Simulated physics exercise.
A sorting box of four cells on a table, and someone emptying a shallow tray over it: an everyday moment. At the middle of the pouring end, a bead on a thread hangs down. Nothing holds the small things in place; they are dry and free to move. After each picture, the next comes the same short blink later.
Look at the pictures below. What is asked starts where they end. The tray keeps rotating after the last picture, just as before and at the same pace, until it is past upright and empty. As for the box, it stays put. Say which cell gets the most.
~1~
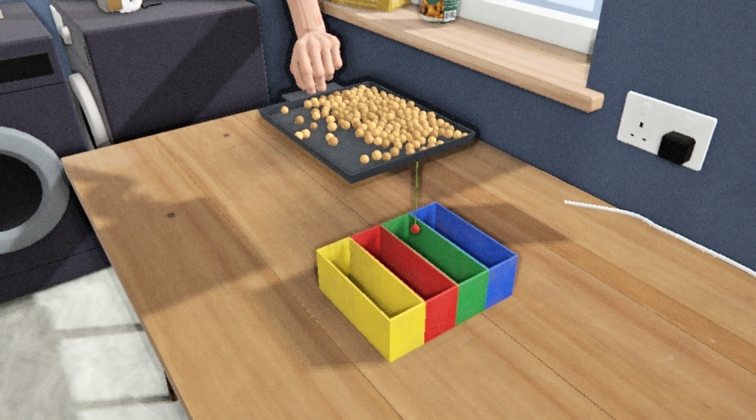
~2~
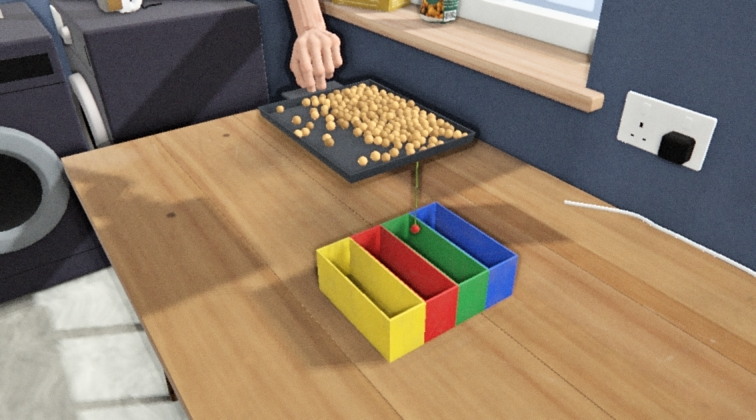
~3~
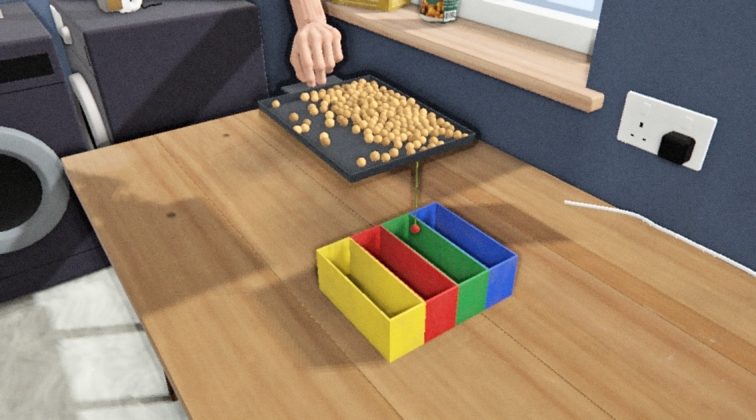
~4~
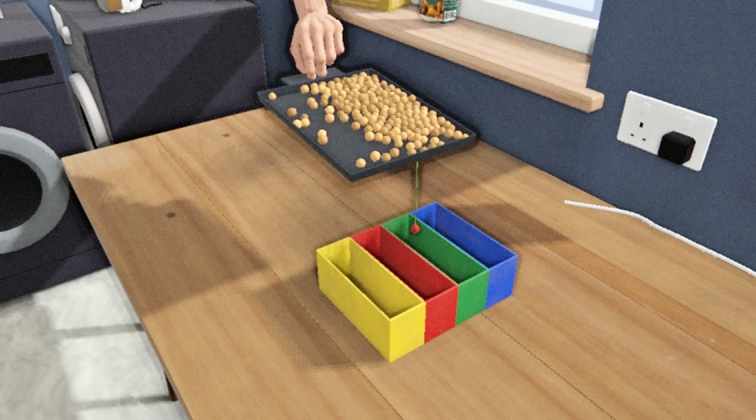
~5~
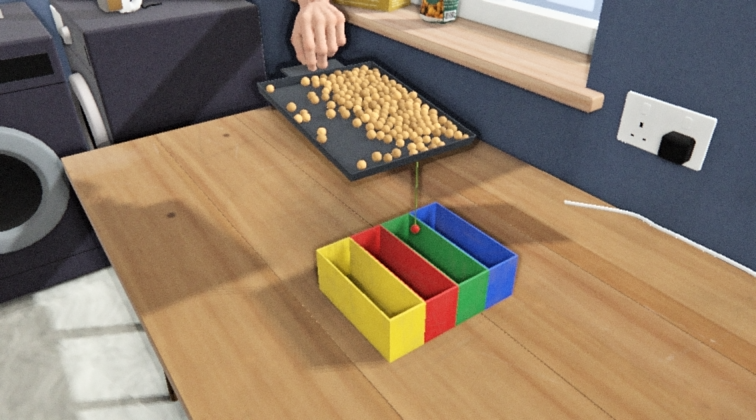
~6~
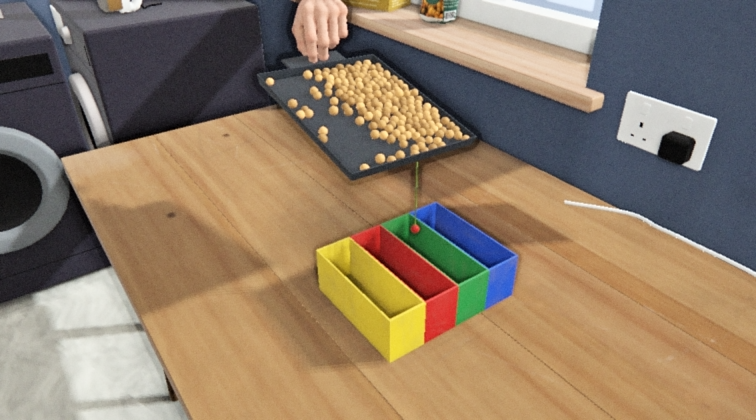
Blue.
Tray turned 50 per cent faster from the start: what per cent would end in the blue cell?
Near 30 %.
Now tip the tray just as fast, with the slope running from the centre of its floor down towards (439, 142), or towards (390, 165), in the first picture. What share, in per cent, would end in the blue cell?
40 % then 10 %, roughly.
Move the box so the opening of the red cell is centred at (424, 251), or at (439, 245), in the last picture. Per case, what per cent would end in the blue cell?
Around 30 and then 20 per cent.
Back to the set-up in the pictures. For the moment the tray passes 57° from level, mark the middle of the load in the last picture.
I'd put the middle close to (435, 132).
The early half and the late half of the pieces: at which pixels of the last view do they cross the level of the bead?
Half one: (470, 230), half two: (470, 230).
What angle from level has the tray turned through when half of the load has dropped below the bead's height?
Around 75° at that moment.
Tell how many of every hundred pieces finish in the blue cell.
About 40 per cent.
Just after the last frame, tray tipped steeply; the larger part on the tray; about a tenth in the blue cell; just a few in the green cell; just a few in the red cell; about a tenth falling or outside the box.
A moment on, tray tipped right over; roughly a third in the blue cell; roughly a quarter in the green cell; about a tenth in the red cell; just a few in the yellow cell; roughly a quarter falling or outside the box.
Further on, tray tipped past a quarter turn; roughly a third in the blue cell; roughly a quarter in the green cell; about a tenth in the red cell; just a few in the yellow cell; roughly a quarter falling or outside the box.
When it is over, tray tipped past a quarter turn; roughly a third in the blue cell; roughly a quarter in the green cell; about a tenth in the red cell; just a few in the yellow cell; roughly a quarter outside the box.
